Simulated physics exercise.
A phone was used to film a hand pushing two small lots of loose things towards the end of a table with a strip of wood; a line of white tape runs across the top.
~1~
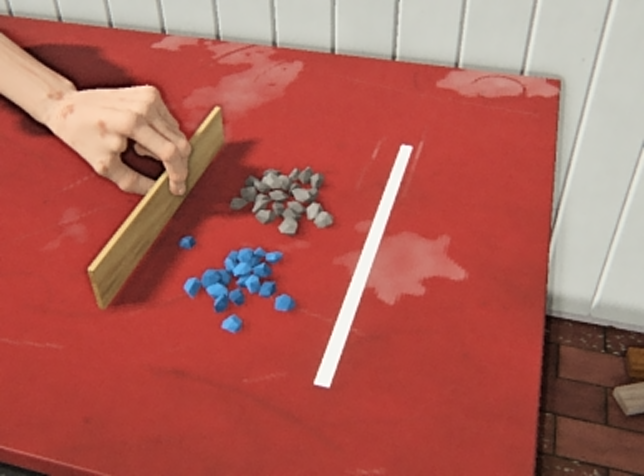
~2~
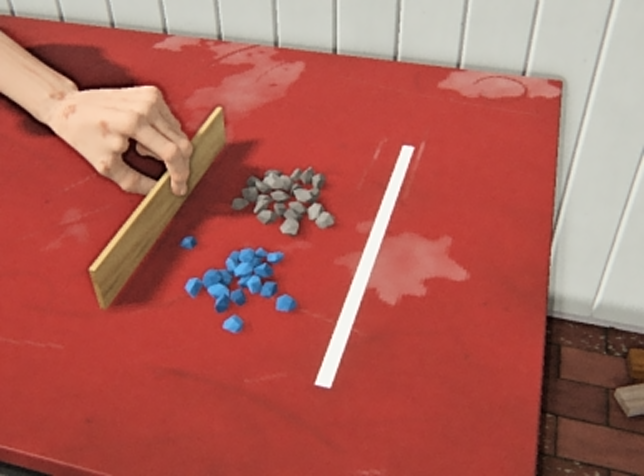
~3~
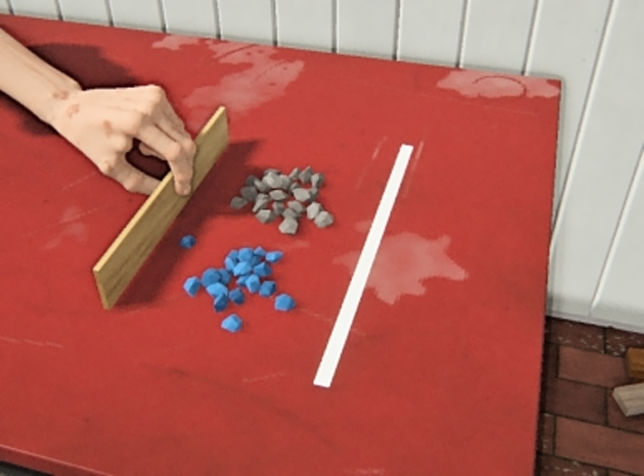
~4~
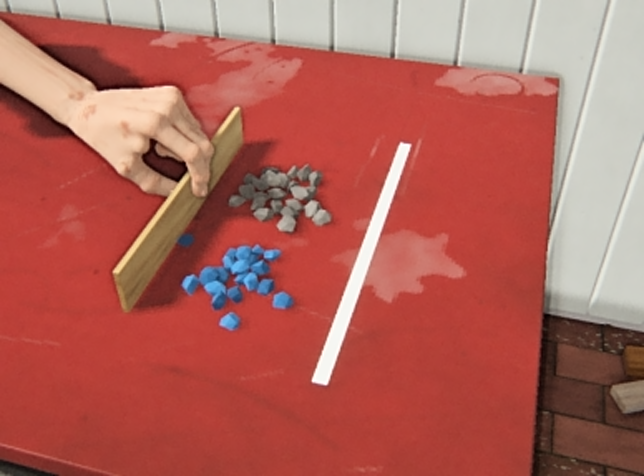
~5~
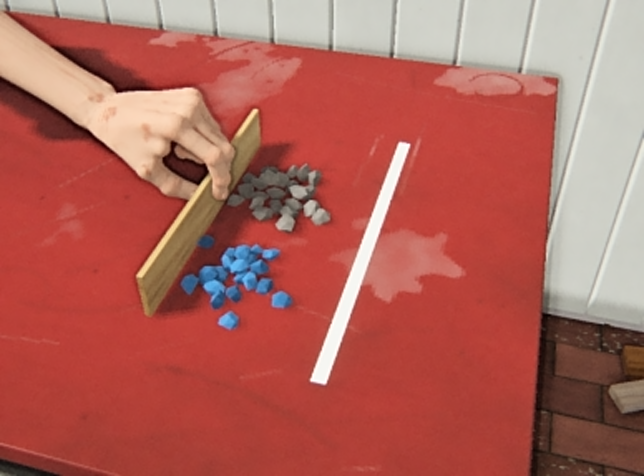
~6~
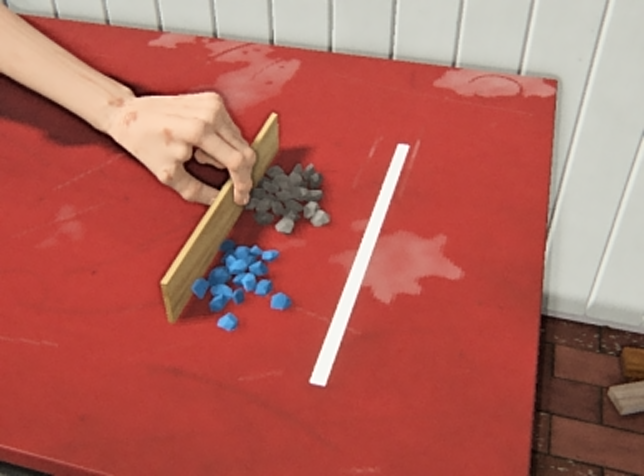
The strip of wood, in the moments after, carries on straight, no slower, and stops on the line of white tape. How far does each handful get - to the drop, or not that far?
The near handful gets not that far. The far handful gets not that far.
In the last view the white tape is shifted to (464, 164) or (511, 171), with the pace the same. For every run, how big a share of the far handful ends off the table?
0 % and 30 %.
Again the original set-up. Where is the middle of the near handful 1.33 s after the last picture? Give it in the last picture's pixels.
Close to pixel (377, 304).
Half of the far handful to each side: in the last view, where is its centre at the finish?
Its middle ends up near (407, 217).
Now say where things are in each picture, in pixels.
The first frame shows strip of wood (107, 274), at rest; white tape (404, 155), well back from the edge; edge at (548, 281); near handful (246, 280), a few aquarium stones; far handful (278, 196), a few bits of gravel.
The second frame shows strip of wood (108, 274), at rest; far handful (279, 196).
The third frame shows strip of wood (112, 274); near handful (246, 280).
The fourth frame shows strip of wood (131, 277); far handful (276, 194).
The fifth frame shows strip of wood (154, 281); near handful (242, 277), about a tenth pushed along.
The sixth frame shows strip of wood (177, 287); white tape (401, 154); edge at (544, 281); near handful (242, 279), roughly a quarter pushed along; far handful (285, 196), roughly half pushed along.
Then, 0.52 s later than the last frame, strip of wood still moving, near (304, 199); near handful all on the table, its front near (331, 303); far handful all on the table, its front near (370, 210).
Then, 1.05 s later than the last frame, strip of wood stopped at the white tape; near handful all on the table, its front near (411, 319); far handful all on the table, its front near (438, 227).
When it is over, strip of wood stopped at the white tape; near handful all on the table, its front near (411, 319); far handful all on the table, its front near (438, 227).
